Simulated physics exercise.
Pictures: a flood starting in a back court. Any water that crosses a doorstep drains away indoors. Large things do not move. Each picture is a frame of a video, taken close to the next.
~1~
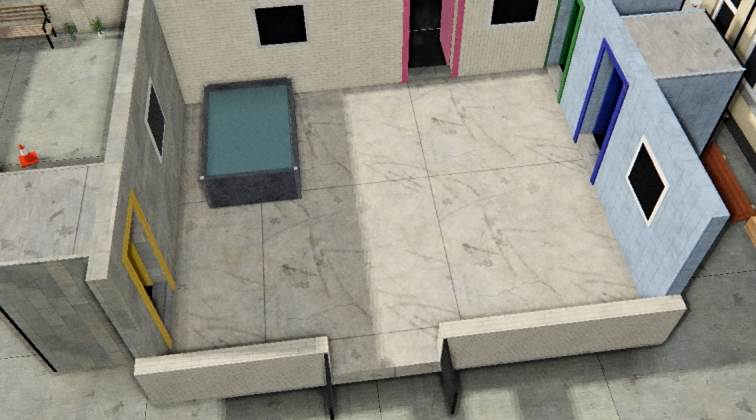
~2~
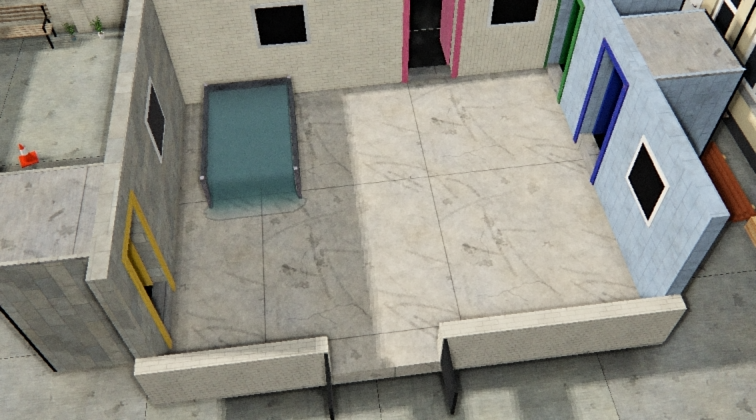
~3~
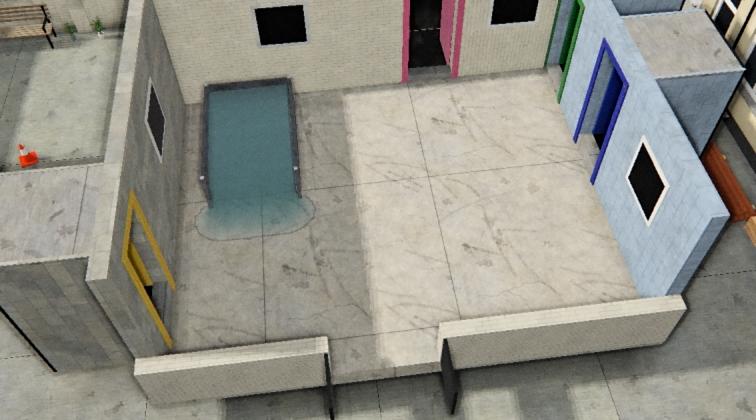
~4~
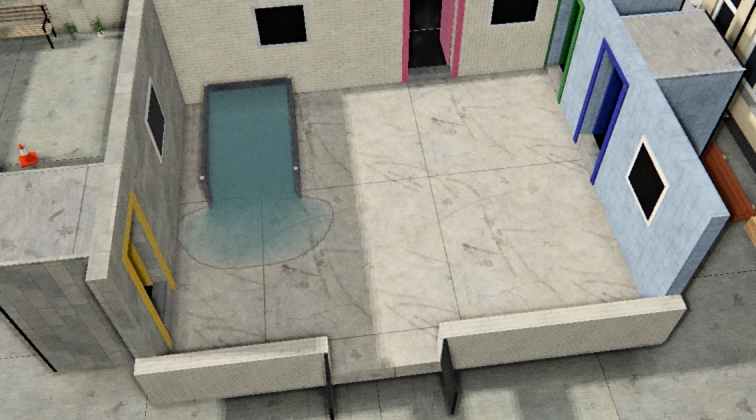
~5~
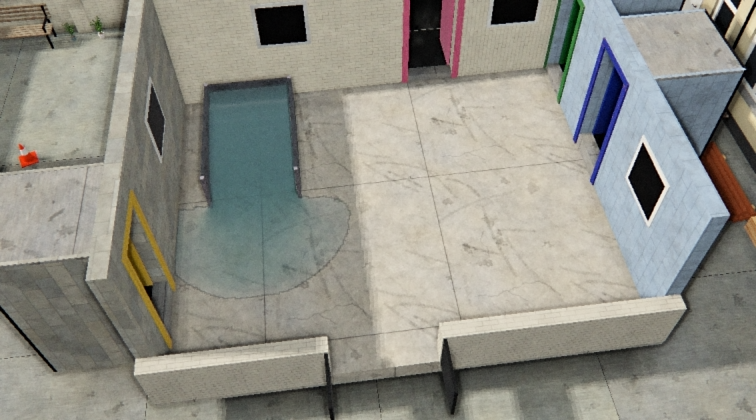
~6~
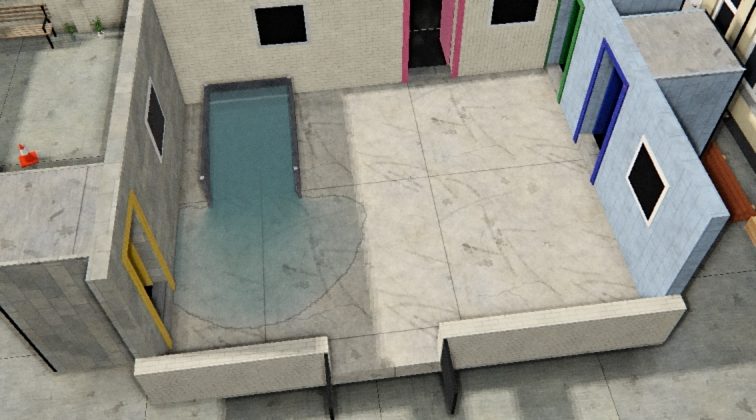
At the start, an open tank full of blue-green water sits still against the back wall of a walled court, left of a pink doorway. Its front side disappears and water pours out onto the paving, then spreads in a widening, thinning rounded sheet toward the yellow doorway and the front wall.
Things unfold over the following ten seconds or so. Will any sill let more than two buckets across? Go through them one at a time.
The yellow door does not; the green door does not; the blue door does not; the pink door does not.
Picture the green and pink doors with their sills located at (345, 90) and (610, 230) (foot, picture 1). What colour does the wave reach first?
The answer is the yellow door.
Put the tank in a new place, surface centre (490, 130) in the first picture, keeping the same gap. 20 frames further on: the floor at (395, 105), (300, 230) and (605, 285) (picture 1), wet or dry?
As listed: Untouched, untouched, reached.
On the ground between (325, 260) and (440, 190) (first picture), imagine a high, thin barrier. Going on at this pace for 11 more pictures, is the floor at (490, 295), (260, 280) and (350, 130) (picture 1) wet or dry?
Results in order: Bone-dry / swamped / bone-dry.
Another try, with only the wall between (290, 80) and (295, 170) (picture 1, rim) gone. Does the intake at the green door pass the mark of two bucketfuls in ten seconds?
As I see it, the green door surpasses the limit.
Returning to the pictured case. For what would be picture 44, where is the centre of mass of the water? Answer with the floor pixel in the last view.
I'd point to (347, 249).
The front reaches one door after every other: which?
That would be the pink door.
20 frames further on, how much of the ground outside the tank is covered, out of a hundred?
Some 35 per cent.
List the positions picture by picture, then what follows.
In the first frame, the open tank at (249, 129) is whole and still.
In the second frame, water pours out at (254, 193) and has run to (210, 212).
In the third frame, the front is at (206, 232), out from the gap at (254, 194).
In the fourth frame, water pours out at (254, 195) and has run to (209, 261).
In the fifth frame, the front is at (223, 293), out from the gap at (255, 195).
In the sixth frame, water pours out at (255, 195) and has run to (246, 323).
A moment on, water covers 25 % of the floor; the yellow door wet at the sill, nothing in, the green door not reached, the blue door not reached, the pink door not reached.
Next, water covers 30 % of the floor; the yellow door wet at the sill, nothing in, the green door not reached, the blue door not reached, the pink door not reached.
Then, water covers 35 % of the floor; the yellow door under two buckets in, the green door not reached, the blue door not reached, the pink door not reached.
Later, water covers 70 % of the floor; the yellow door under two buckets in, the green door not reached, the blue door wet at the sill, nothing in, the pink door not reached.
In the end, water covers 95 % of the floor; the yellow door under two buckets in, the green door wet at the sill, nothing in, the blue door wet at the sill, nothing in, the pink door wet at the sill, nothing in.
